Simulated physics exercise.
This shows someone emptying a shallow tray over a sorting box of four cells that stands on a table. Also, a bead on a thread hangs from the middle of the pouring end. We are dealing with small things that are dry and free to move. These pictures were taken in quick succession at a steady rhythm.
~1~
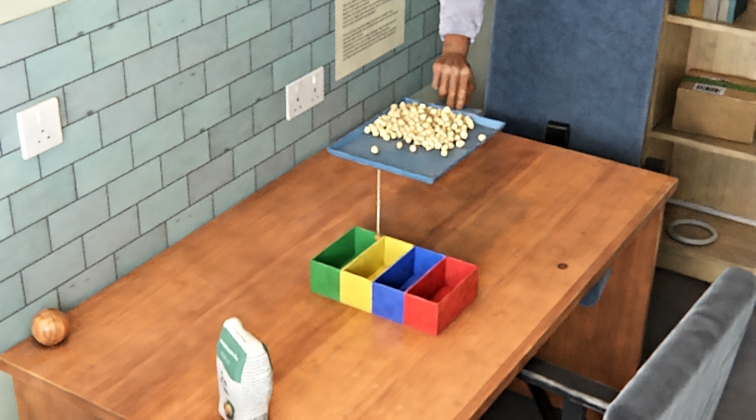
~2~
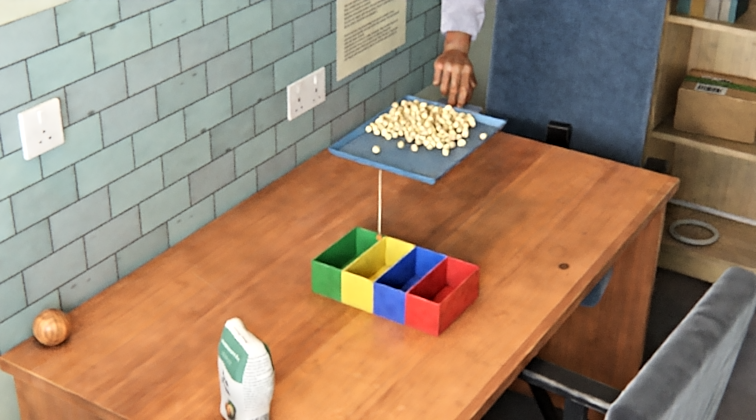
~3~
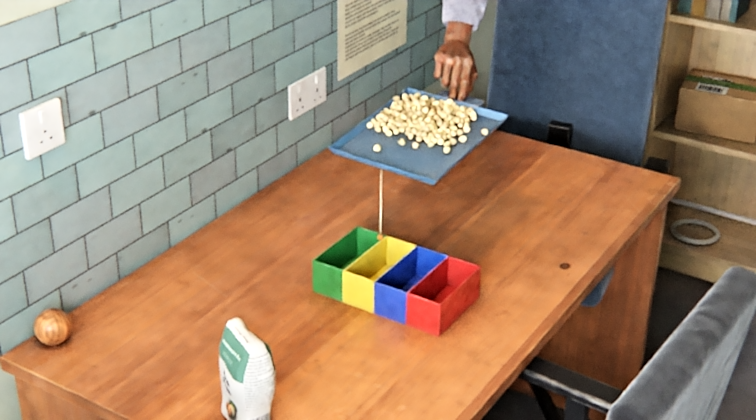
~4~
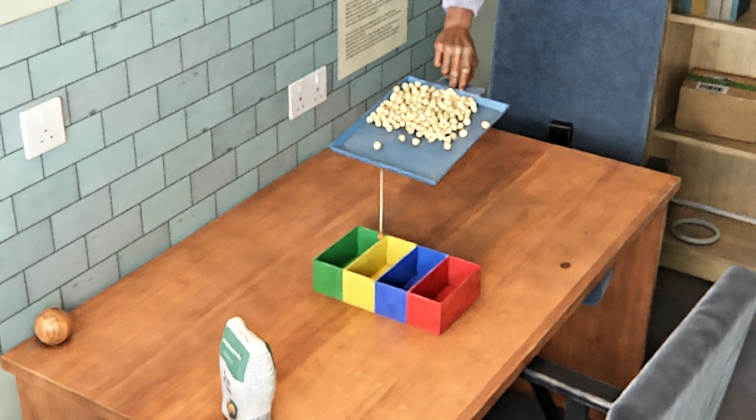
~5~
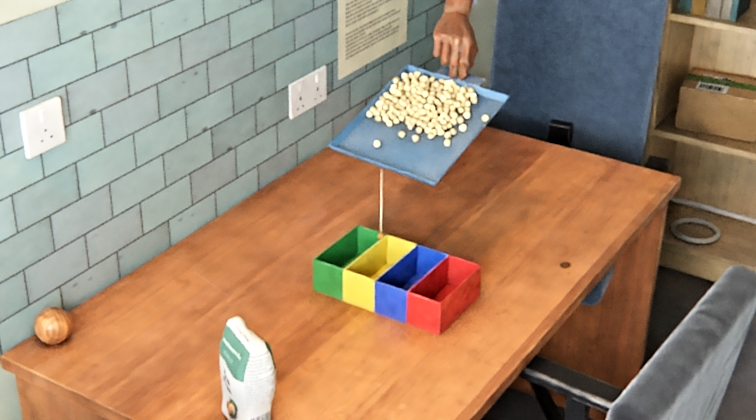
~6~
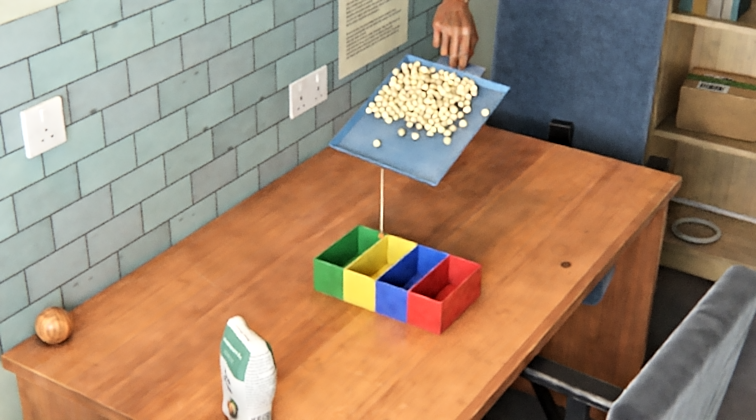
A hand raises the far end of a blue tray of pale nuts above four colored cells.
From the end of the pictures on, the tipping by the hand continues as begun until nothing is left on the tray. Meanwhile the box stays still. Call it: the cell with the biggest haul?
The blue compartment.
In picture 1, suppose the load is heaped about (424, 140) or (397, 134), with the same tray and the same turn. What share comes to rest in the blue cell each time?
It's 40 percent the first time and 40 percent the second.
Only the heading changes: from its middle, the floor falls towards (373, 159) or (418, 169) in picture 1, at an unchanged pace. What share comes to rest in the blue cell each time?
You'd get 0 per cent the first time and 40 per cent the second time.
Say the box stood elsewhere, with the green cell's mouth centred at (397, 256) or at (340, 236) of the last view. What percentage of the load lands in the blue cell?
Roughly 10 % and 20 %.
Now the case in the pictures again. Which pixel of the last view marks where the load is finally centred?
Last view, resting centre - approx. (396, 300).
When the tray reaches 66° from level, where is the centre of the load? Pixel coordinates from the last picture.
I'd put the middle close to (397, 220).
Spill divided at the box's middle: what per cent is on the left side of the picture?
Share on the left: Near 80 %.
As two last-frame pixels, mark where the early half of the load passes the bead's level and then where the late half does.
At (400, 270) for the first part, then at (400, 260) for the others.
Just after the last frame, tray tipped steeply; roughly a quarter on the tray; about a tenth in the blue cell; about a tenth in the yellow cell; about a tenth in the red cell; just a few in the green cell; roughly half falling or outside the box.
A moment on, tray tipped past a quarter turn; roughly a third in the blue cell; roughly a quarter in the yellow cell; about a tenth in the red cell; about a tenth in the green cell; roughly a quarter falling or outside the box.
Further on, tray tipped past a quarter turn; roughly a third in the blue cell; roughly a quarter in the yellow cell; about a tenth in the red cell; about a tenth in the green cell; roughly a quarter falling or outside the box.
When it is over, tray tipped past a quarter turn; roughly a third in the blue cell; roughly a quarter in the yellow cell; about a tenth in the red cell; about a tenth in the green cell; roughly a quarter outside the box.
